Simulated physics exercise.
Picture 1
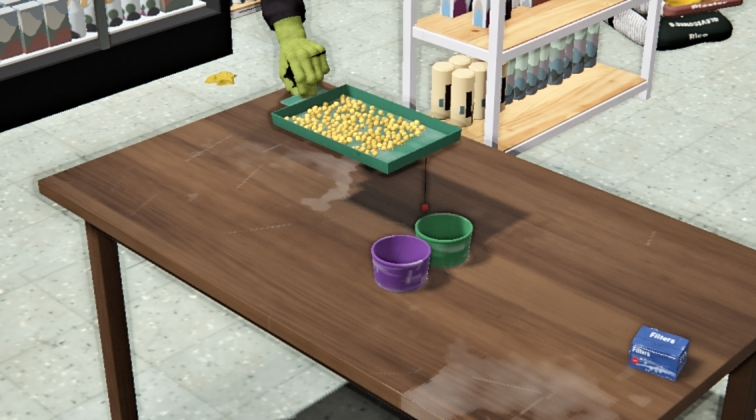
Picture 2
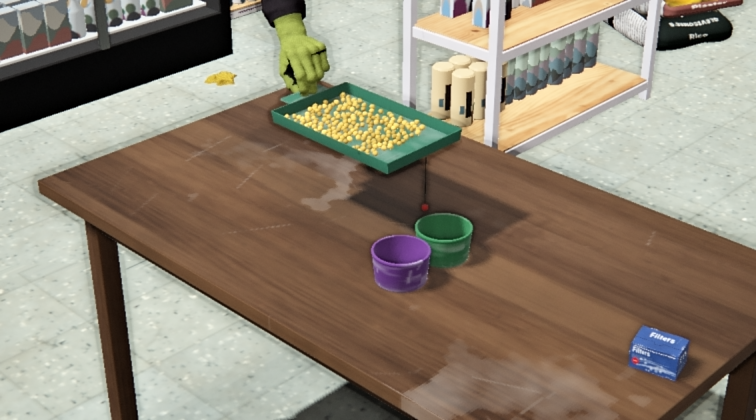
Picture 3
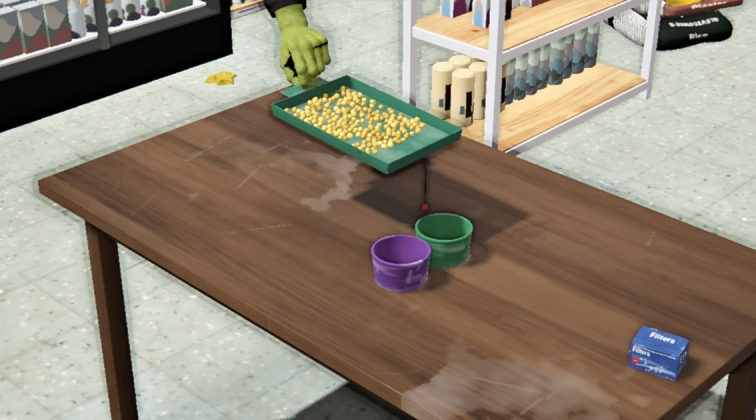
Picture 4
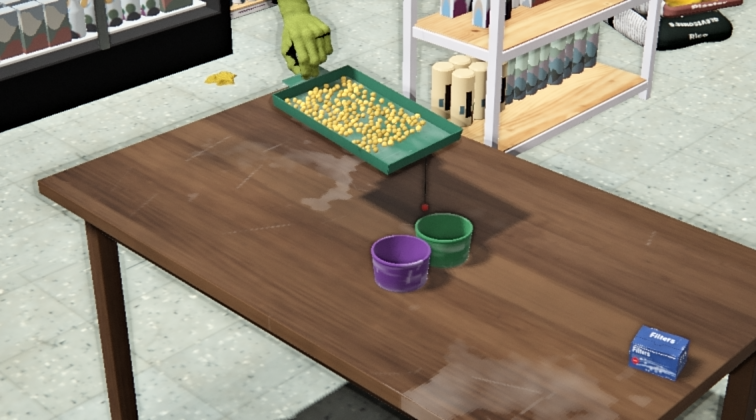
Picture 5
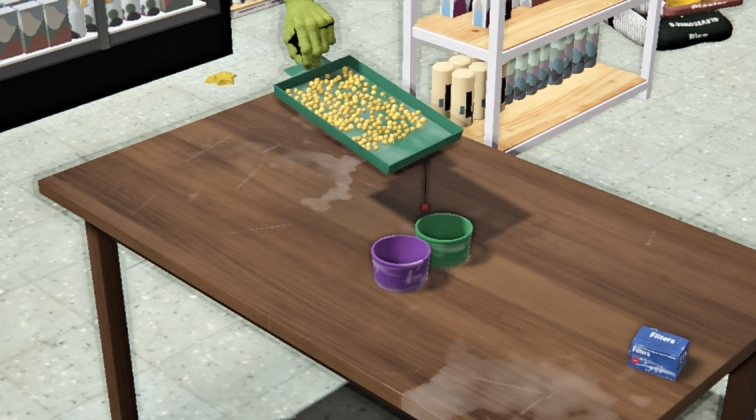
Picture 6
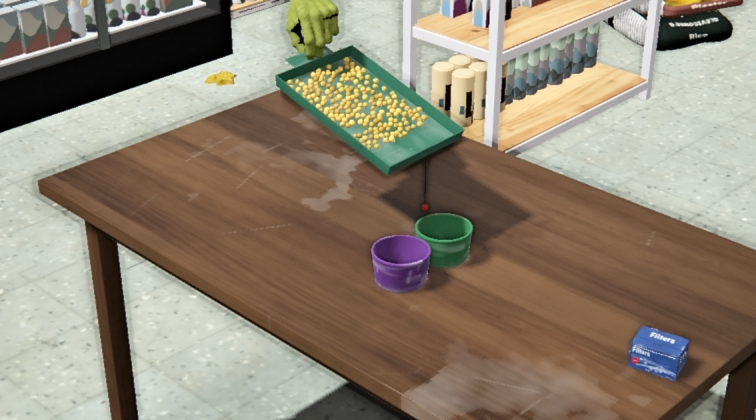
On a wooden table, a green hand gradually tilts a tray of puffed corn balls above two dishes.
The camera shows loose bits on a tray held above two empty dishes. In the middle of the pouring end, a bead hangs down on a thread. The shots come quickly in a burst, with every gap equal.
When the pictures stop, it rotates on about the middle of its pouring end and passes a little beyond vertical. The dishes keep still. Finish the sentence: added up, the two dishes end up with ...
... over half of it.
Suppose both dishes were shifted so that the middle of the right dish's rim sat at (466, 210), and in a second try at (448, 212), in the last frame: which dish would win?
First place: The leftmost one; second place: The leftmost one.
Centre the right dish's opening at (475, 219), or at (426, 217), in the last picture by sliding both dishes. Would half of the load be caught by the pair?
Taking the places in turn, it's past half and then shy of half.
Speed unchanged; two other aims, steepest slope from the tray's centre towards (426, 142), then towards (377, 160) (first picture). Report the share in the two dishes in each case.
You'd see roughly 20 per cent the first time and 30 per cent the second.
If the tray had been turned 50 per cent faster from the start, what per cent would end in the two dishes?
Roughly 70 %.
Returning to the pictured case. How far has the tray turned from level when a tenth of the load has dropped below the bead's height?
Somewhere near 95°.
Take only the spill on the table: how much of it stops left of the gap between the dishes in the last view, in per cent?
10 in a hundred, roughly.
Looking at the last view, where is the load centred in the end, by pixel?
About pixel (444, 255).
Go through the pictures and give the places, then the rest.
Corners of the pouring end (388, 162) and (460, 129), level; middle of the load (358, 127), puffed corn balls; left dish (422, 272); right dish (464, 248); bead on its thread (425, 207), in the first picture.
Corners of the pouring end (388, 162) and (460, 129), level; middle of the load (358, 126), in the second picture.
Corners of the pouring end (388, 163) and (460, 129), tipped barely, level across its low end; middle of the load (358, 122), in the third picture.
Corners of the pouring end (389, 163) and (461, 129), tipped a little, level across its low end; middle of the load (359, 116), in the fourth picture.
Corners of the pouring end (389, 164) and (462, 129), tipped a little, level across its low end; middle of the load (359, 111), in the fifth picture.
Corners of the pouring end (390, 165) and (462, 129), tipped clearly, level across its low end; middle of the load (361, 105); left dish (422, 272); right dish (464, 248), in the sixth picture.
Just after the last frame, tray tipped steeply; almost all on the tray; just a few in the right dish; just a few in the air.
A moment on, tray tipped past a quarter turn; the larger part on the tray; just a few in the left dish; about a tenth in the right dish; about a tenth outside both; just a few in the air.
Further on, tray tipped past a quarter turn; roughly a quarter in the left dish; roughly half in the right dish; roughly a quarter outside both.
When it is over, tray tipped past a quarter turn; roughly a quarter in the left dish; roughly half in the right dish; roughly a quarter outside both.
